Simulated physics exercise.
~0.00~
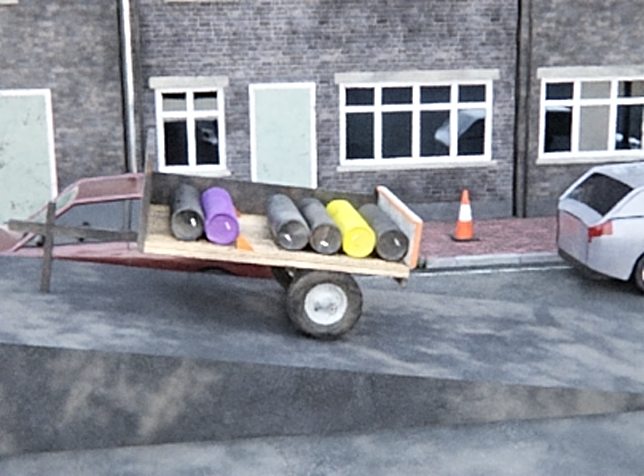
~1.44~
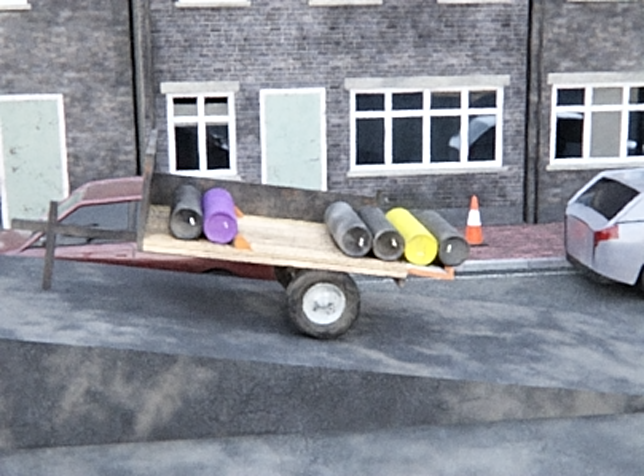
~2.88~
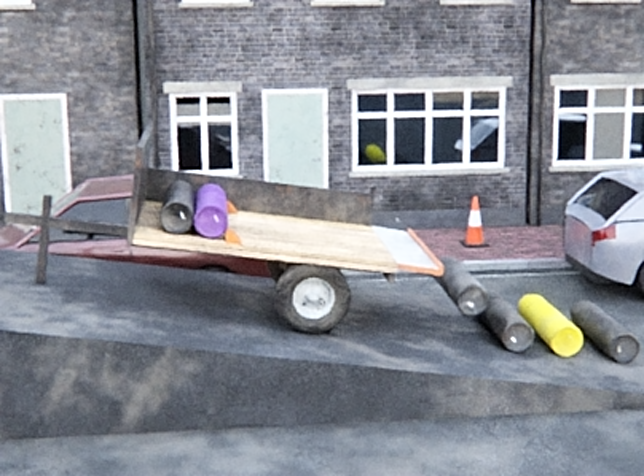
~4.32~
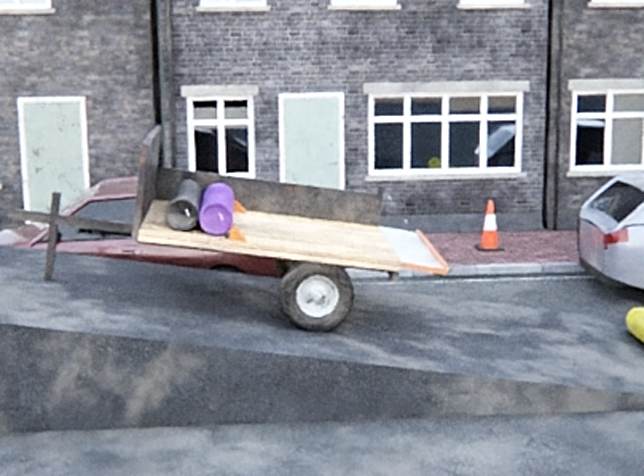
Gas cylinders lie on a tilted wooden trailer, seen from the side on a sloping street before brick houses, with a parked car and a traffic cone to the right. A purple one and a dark one rest left of a small orange chock, while a yellow one sits among dark ones against the raised tailgate. The tailgate swings down to the right, and the cylinders beside it start rolling. Yellow and three dark ones drop off its edge onto the road and roll away downhill. At the end, yellow is at the far right, while purple and its dark neighbour remain on the bed.
